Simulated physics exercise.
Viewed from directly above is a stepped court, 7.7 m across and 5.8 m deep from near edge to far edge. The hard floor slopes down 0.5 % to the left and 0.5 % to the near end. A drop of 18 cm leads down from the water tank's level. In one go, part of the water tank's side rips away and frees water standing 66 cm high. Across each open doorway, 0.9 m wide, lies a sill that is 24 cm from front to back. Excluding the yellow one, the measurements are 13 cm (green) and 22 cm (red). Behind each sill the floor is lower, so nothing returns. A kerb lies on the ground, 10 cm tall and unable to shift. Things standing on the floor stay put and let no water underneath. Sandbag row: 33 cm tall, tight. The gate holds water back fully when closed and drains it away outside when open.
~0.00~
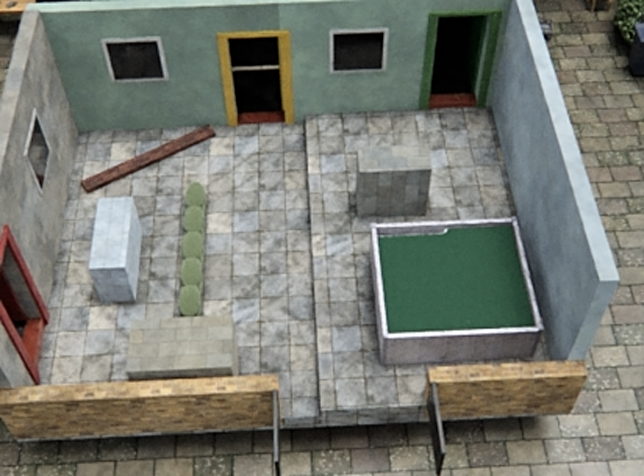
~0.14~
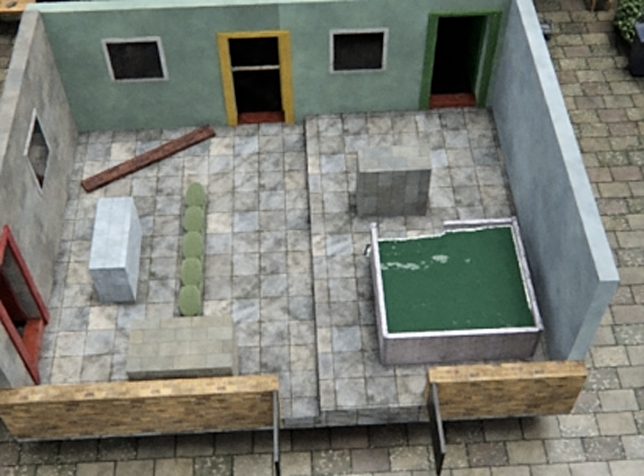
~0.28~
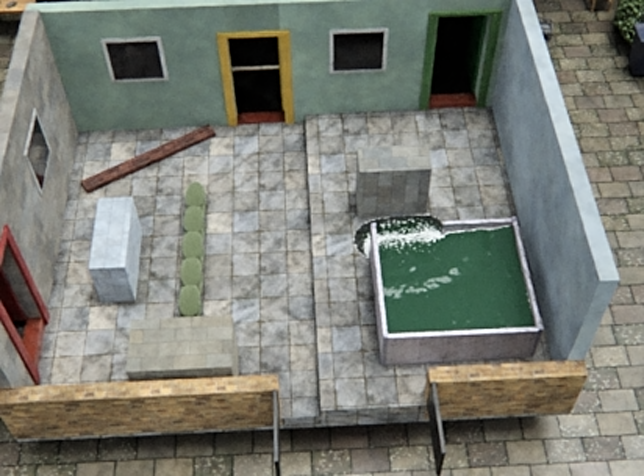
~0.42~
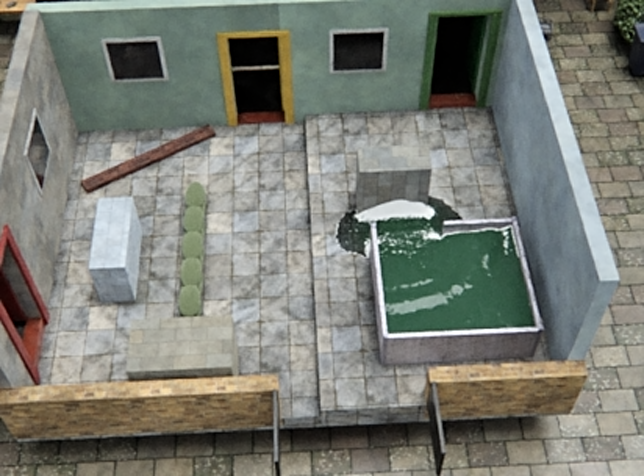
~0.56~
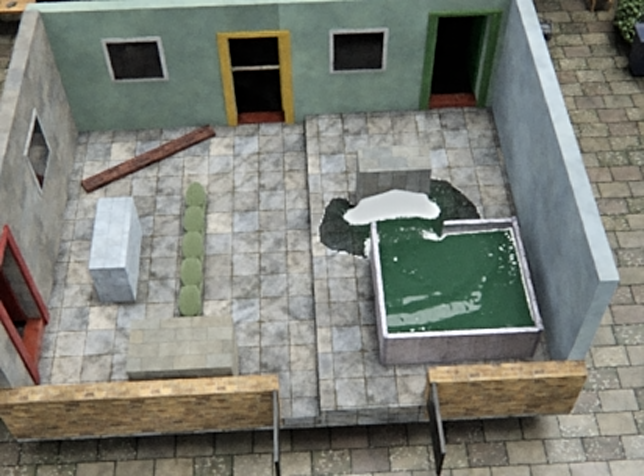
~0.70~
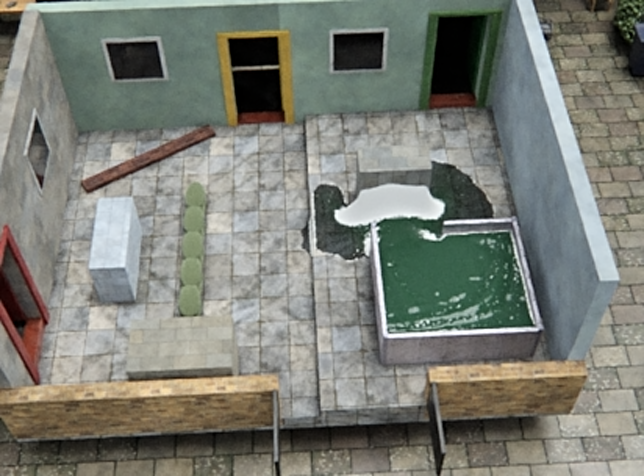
Water poured out through the far side of a green-filled tank in a walled, paved court, spreading across the slabs around a grey block as a dark wet patch widened both left and right.
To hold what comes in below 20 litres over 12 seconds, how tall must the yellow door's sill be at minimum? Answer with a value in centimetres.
About 7 cm.
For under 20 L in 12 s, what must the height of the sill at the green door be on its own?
The green one would have to be about 14.5 cm high.
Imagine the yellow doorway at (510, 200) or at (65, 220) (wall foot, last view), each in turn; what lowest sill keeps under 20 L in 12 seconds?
Roughly 19 and 6.0 cm.
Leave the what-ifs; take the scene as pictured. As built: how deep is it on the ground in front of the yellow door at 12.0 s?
About 7.0 cm.
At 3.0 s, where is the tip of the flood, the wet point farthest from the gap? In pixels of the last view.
Around pixel (127, 130).
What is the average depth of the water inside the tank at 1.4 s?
46 cm, roughly.
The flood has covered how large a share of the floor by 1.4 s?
Approximately 20 % of the floor.
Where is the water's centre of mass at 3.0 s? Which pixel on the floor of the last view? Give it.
Centre of mass: About (393, 254) px.
After 1.4 s water covers 20 % of the floor, deepest (55 cm) near (393, 226); it has not reached the yellow door.
After 3.0 s water covers 45 % of the floor, deepest (30 cm) near (393, 226); 5 cm at the yellow door, 0 litres in over its 6 cm sill.
After 12.0 s water covers 90 % of the floor, deepest (14 cm) near (131, 411); 7 cm at the yellow door, 35 litres in over its 6 cm sill.
At the yellow door as built, the water arrived by 2.4 s and peaked near 11 cm at 5.4 s.
With a sill of 6 cm, 35 litres would have come in within the 12 s; with 8 cm, 12 litres. So under 20 litres takes about 7 cm.
